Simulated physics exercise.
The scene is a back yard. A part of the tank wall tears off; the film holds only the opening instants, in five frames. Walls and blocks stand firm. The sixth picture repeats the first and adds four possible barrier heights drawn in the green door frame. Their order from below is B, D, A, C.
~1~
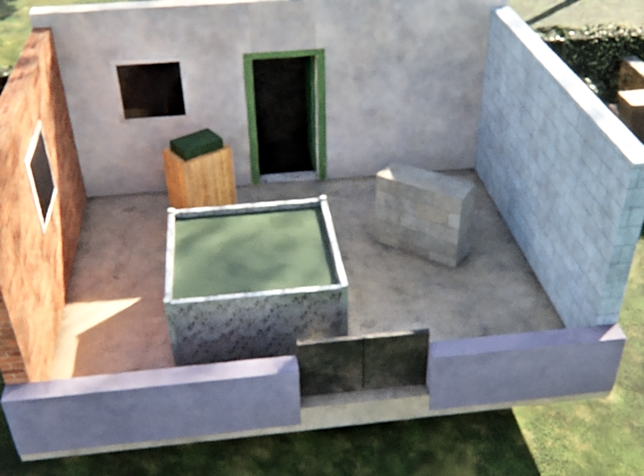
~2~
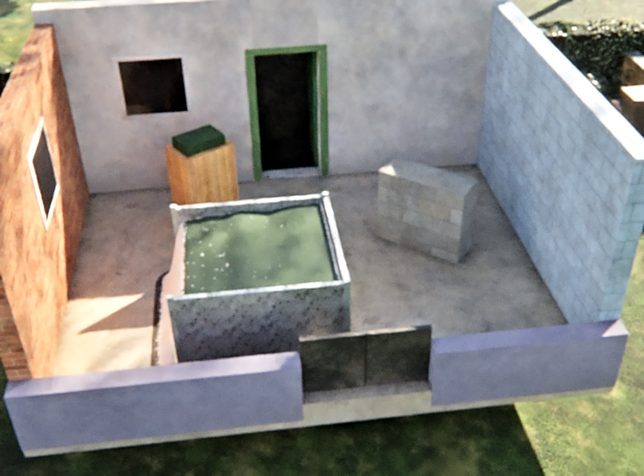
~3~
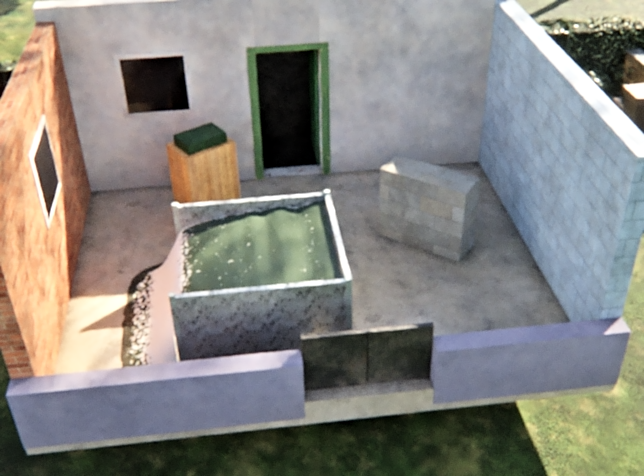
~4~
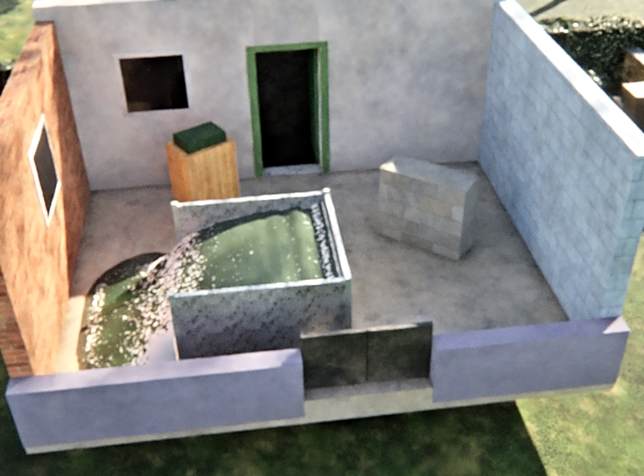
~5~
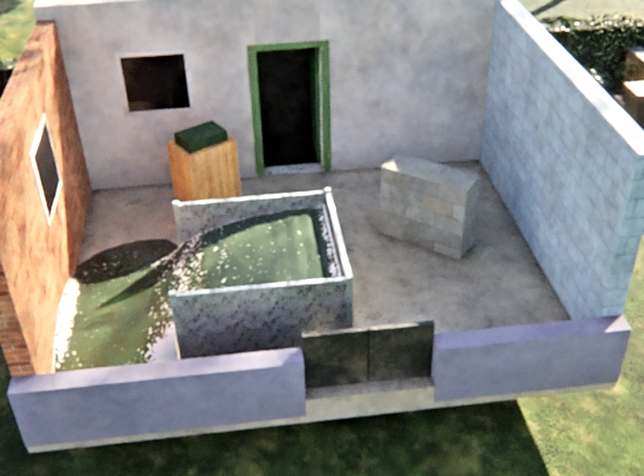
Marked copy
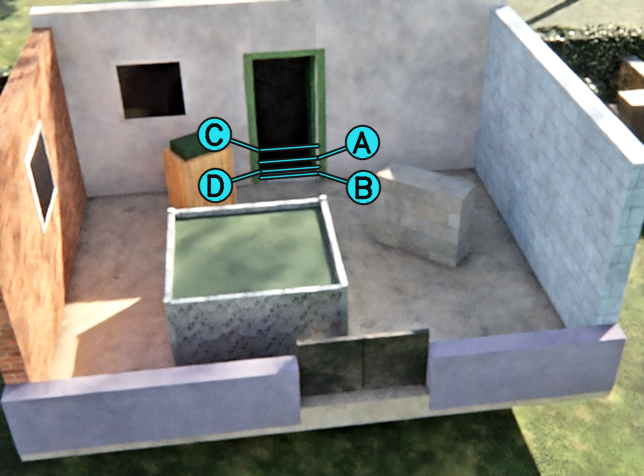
We see a walled back yard with a square tank of green water, a block and a green doorway; the tank's left side opens, and water pours out, foaming and spreading across the ground toward the brick wall.
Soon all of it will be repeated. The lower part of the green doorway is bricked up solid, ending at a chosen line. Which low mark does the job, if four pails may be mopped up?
Choose B.
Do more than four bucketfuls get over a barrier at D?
No, that is safe.
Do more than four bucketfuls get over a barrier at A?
No, that is safe.
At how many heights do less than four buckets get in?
All four.
In cyan, A at (289, 160); B at (289, 175); C at (288, 148); D at (289, 169); from the bottom up B, D, A, C.
With A, nothing gets over.
With B, a bucket or two gets in.
With C, nothing gets over.
With D, nothing gets over.
